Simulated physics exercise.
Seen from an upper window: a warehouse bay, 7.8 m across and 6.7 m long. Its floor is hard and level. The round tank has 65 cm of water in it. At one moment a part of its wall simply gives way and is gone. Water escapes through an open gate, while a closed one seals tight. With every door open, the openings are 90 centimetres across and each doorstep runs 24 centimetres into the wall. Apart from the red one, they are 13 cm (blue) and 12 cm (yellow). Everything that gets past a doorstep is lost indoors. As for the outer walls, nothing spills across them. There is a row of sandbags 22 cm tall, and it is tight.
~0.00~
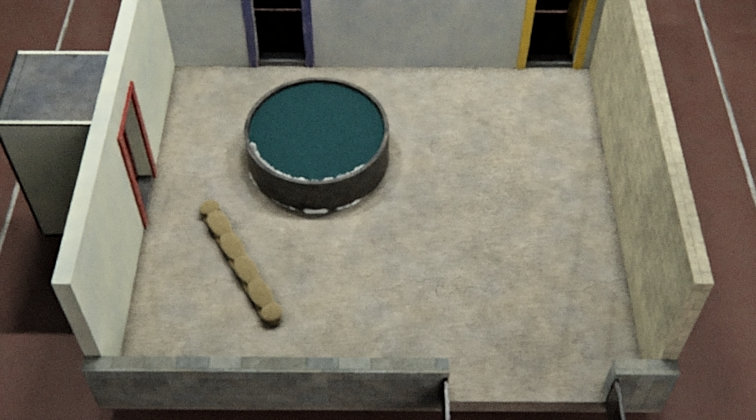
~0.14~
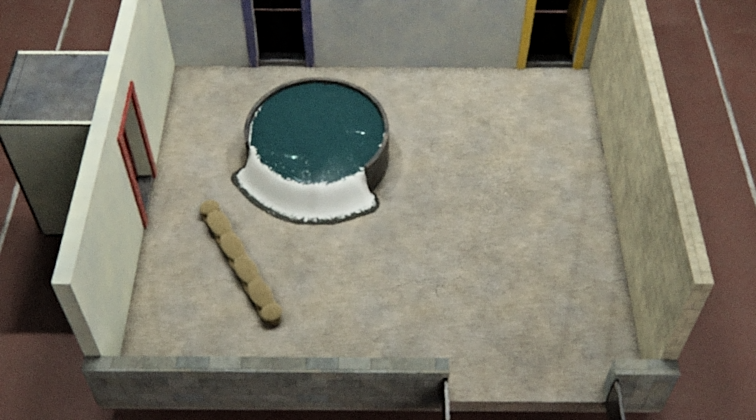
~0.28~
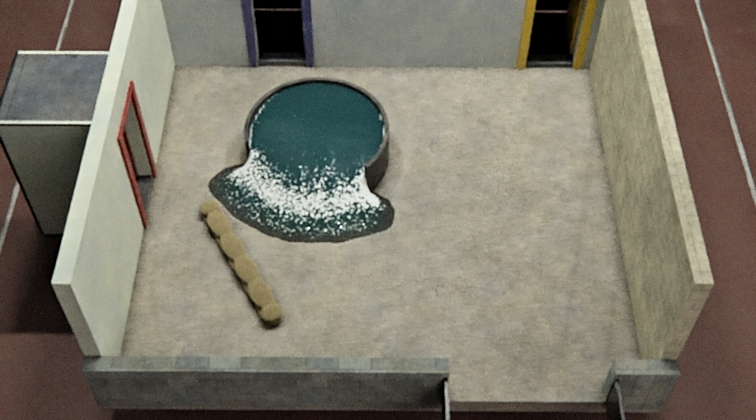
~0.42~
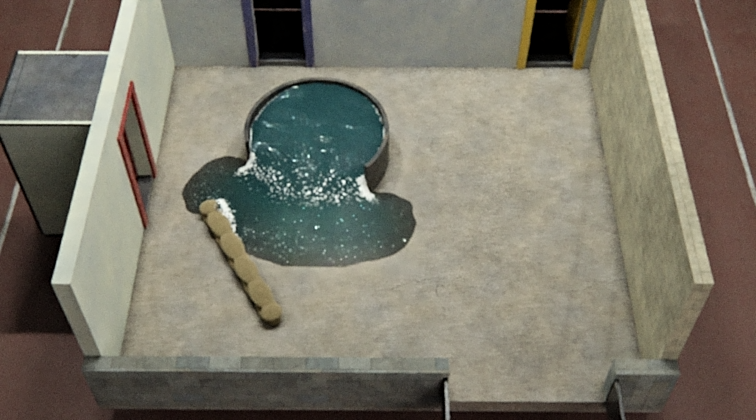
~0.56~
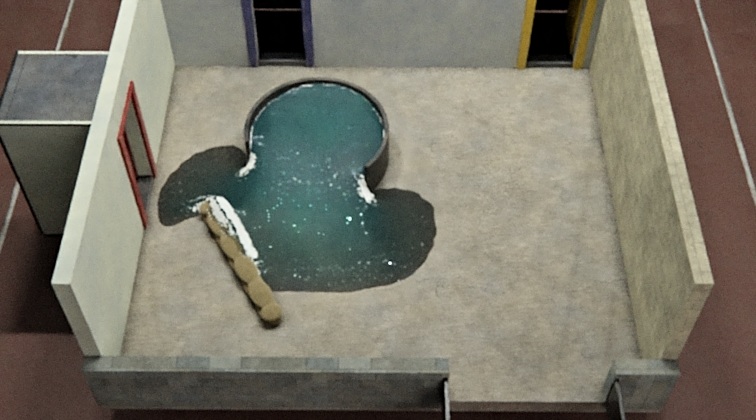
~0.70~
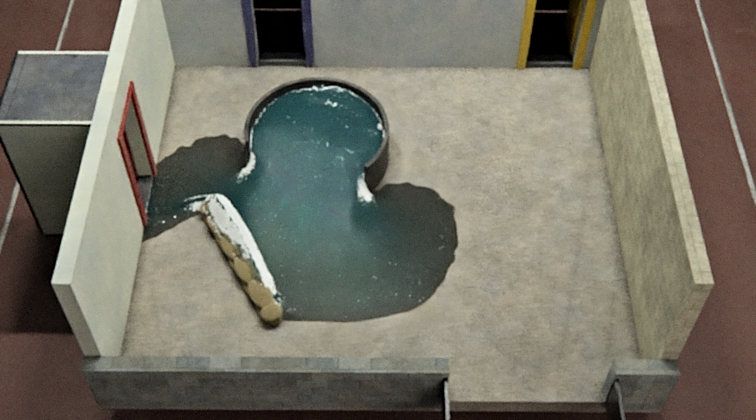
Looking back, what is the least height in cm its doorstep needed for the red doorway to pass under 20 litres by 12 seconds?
Some 16 cm would have done it.
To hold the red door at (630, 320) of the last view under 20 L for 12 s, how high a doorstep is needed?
Around 14.0 cm would do it.
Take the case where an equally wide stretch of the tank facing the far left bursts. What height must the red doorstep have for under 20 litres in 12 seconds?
That way, roughly 10.0 cm.
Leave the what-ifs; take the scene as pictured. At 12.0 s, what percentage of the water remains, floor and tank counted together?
Around 78 per cent of the water.
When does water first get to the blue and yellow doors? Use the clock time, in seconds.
Times: Blue = 4.5 s, yellow = 6.5 s.
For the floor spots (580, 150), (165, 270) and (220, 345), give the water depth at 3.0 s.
That's 0, 4 and 4 cm, in the order given.
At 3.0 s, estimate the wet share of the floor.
About 45 per cent.
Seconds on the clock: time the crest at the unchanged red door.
Roughly 1.8 s.
After 1.4 s water covers 35 % of the floor, deepest (36 cm) near (242, 245); 16 cm at the red door, 28 litres in over its 9 cm doorstep.
After 3.0 s water covers 45 % of the floor, deepest (34 cm) near (116, 384); 11 cm at the red door, 77 litres in over its 9 cm doorstep.
After 12.0 s water covers 95 % of the floor, deepest (8 cm) near (366, 116); 4 cm at the red door, 85 litres in over its 9 cm doorstep.
At the red door as built, the water arrived by 0.7 s and peaked near 16 cm at 1.8 s.
Run again over the same 12 s with other heights there, 27 litres in over 14.5 cm, 6 litres over 20 cm. The limit of 20 litres is kept from about 16 cm up.
